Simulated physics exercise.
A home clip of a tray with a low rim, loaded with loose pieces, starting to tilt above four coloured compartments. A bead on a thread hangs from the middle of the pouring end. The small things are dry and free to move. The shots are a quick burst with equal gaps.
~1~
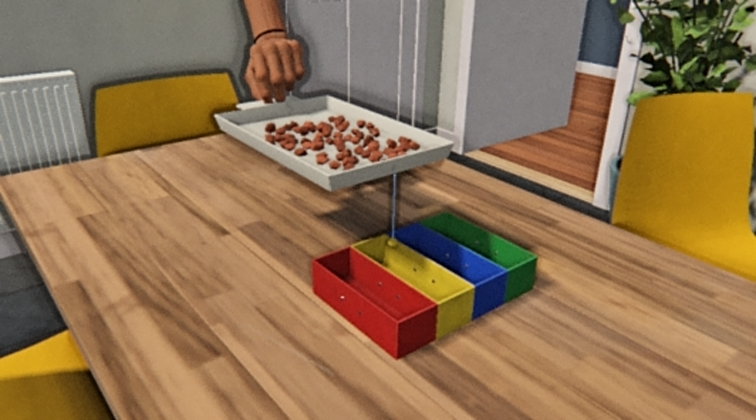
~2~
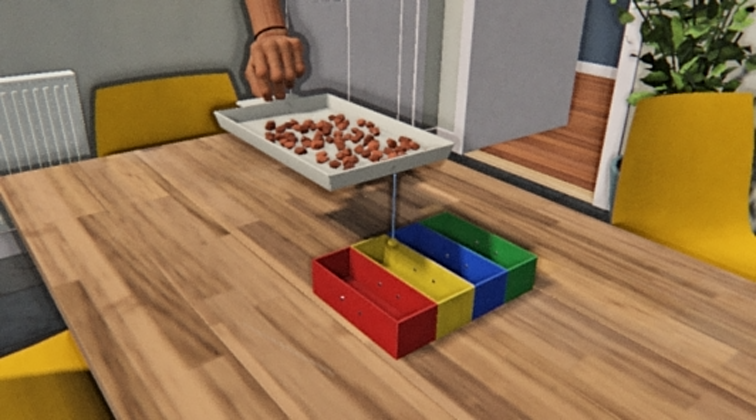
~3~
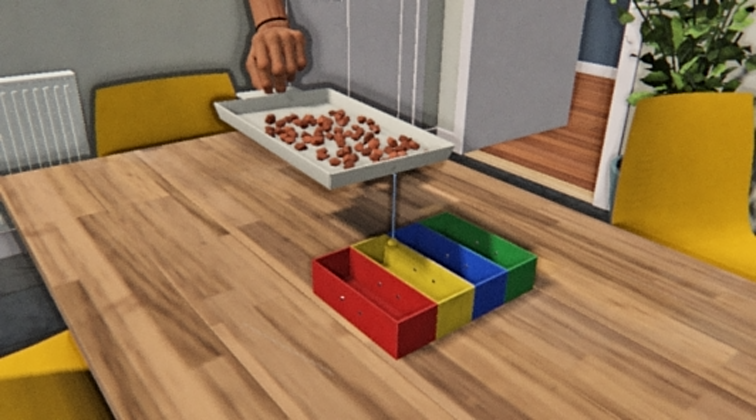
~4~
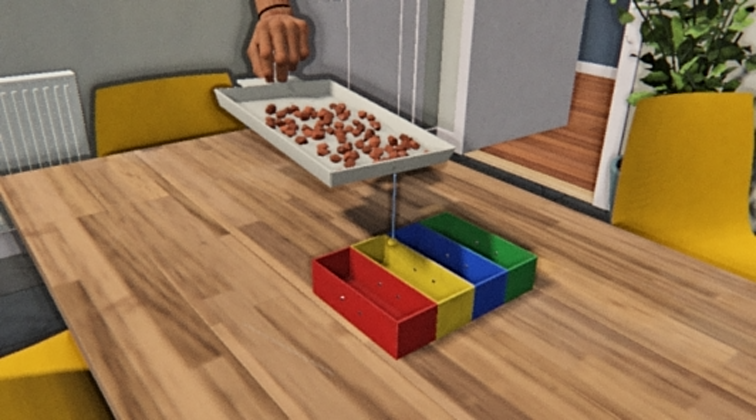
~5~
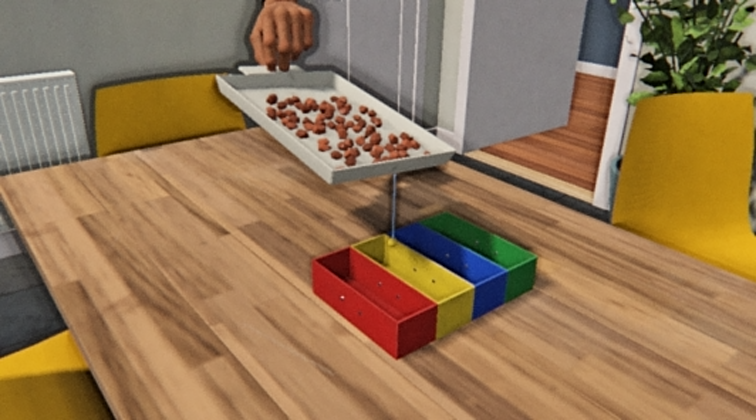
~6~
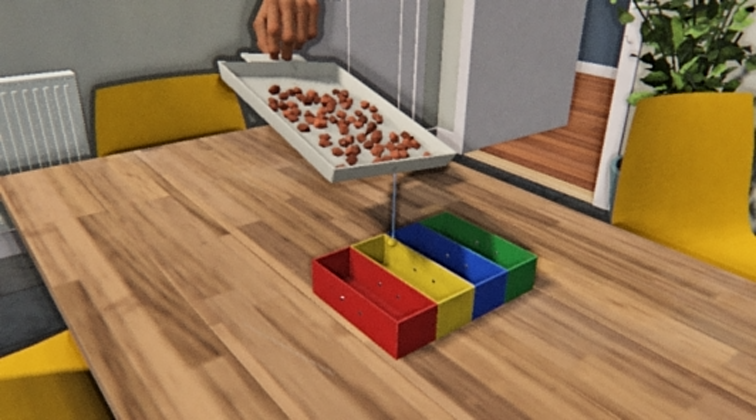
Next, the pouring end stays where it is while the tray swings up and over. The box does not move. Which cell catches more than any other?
It favours the blue compartment.
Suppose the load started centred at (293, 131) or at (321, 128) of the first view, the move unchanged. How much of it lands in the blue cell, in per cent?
Near 60 % and 60 %.
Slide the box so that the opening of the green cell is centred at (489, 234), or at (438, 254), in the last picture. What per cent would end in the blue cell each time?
First some 70, then 0 per cent.
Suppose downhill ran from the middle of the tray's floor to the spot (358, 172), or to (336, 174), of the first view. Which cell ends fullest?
The first try: That red cell. The second: The red cell.
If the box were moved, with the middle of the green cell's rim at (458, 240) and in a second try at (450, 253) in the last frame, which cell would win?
The first try: Green. The second: That green cell.
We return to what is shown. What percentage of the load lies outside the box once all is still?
Close to 0 per cent.
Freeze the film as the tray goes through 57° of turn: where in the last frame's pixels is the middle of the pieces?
Near (413, 139).
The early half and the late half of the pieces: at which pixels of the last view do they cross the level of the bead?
Early half (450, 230), late half (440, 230).
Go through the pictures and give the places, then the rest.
Corners of the pouring end near (330, 173) and (448, 142), level; middle of the load near (330, 141), bits of crushed brick; bead on its thread near (393, 243); red cell near (417, 328); yellow cell near (455, 309); blue cell near (489, 292); green cell near (521, 277), in the first picture.
Corners of the pouring end near (330, 172) and (448, 142), level; middle of the load near (330, 140), in the second picture.
Corners of the pouring end near (331, 171) and (449, 144), tipped barely, lowest at the right corner; middle of the load near (330, 136), in the third picture.
Corners of the pouring end near (332, 169) and (450, 146), tipped a little, lowest at the right corner; middle of the load near (331, 131), in the fourth picture.
Corners of the pouring end near (334, 167) and (450, 149), tipped a little, lowest at the right corner; middle of the load near (332, 125), in the fifth picture.
Corners of the pouring end near (336, 166) and (451, 151), tipped clearly, lowest at the right corner; middle of the load near (333, 120); red cell near (417, 328); yellow cell near (455, 309); blue cell near (489, 292); green cell near (521, 277), in the sixth picture.
Shortly afterwards, tray tipped steeply; the whole lot on the tray.
Next, tray tipped right over; near two thirds on the tray; a little in the blue cell; a little in the green cell; only a few in the yellow cell; near a quarter falling or outside the box.
Some moments later, tray tipped past a quarter turn; near two thirds in the blue cell; near a third in the green cell; a little in the yellow cell.
In the end, tray tipped past a quarter turn; near two thirds in the blue cell; near a third in the green cell; a little in the yellow cell; none at all in the red cell.
